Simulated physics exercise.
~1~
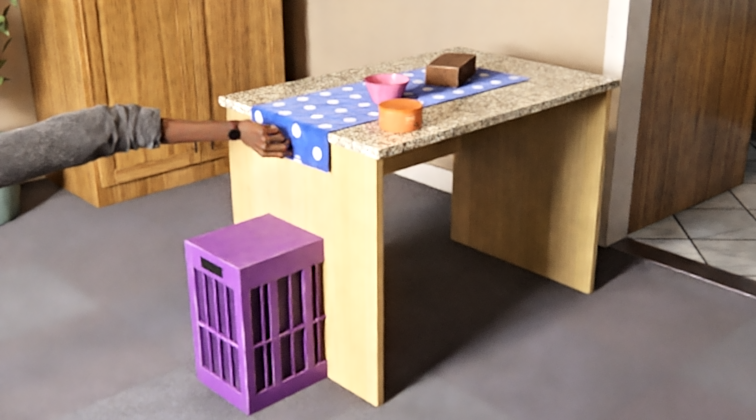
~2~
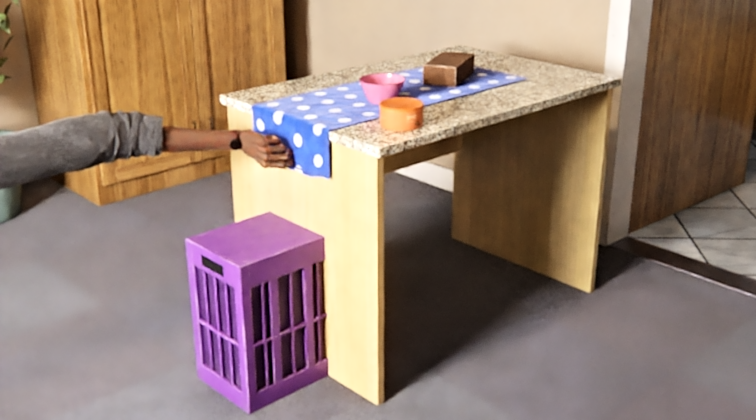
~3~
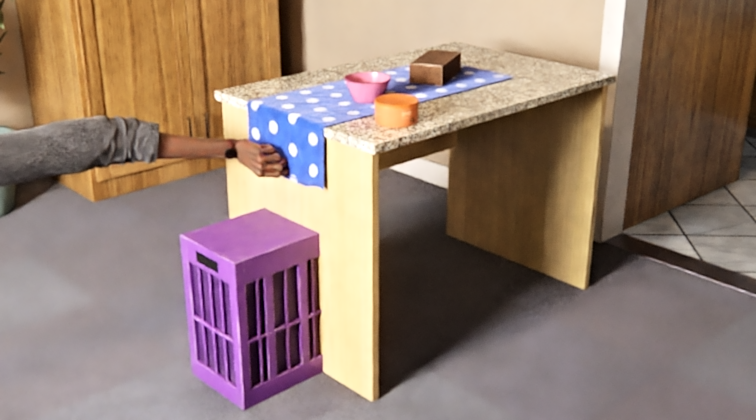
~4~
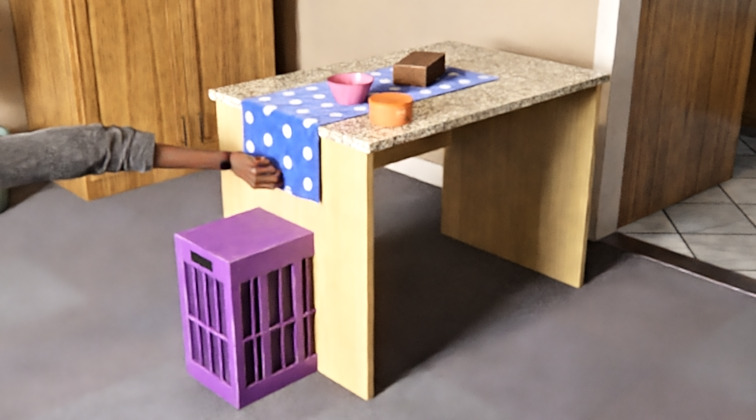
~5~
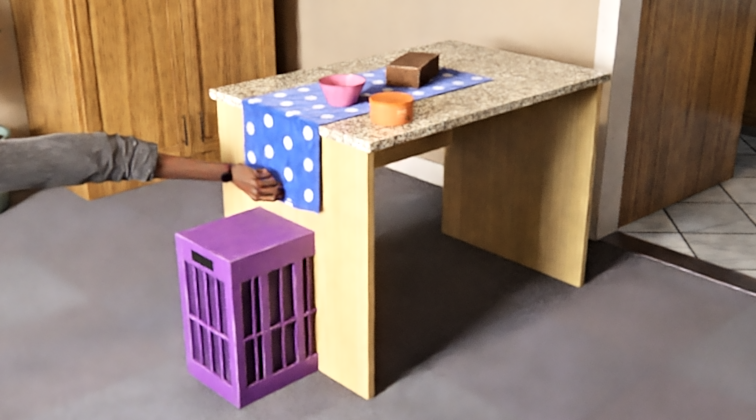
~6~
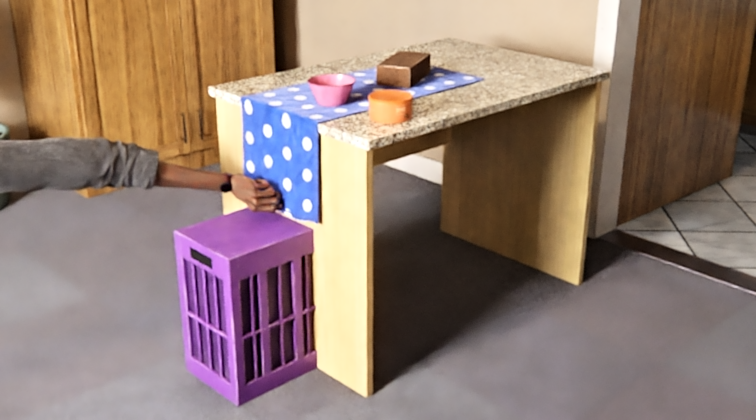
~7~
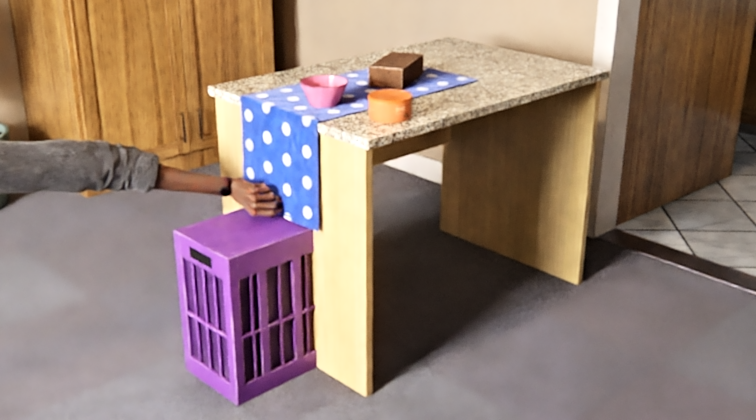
On a granite-topped table, a hand pulling a polka-dot cloth down toward a purple crate, carrying pink bowl and brown block leftward.
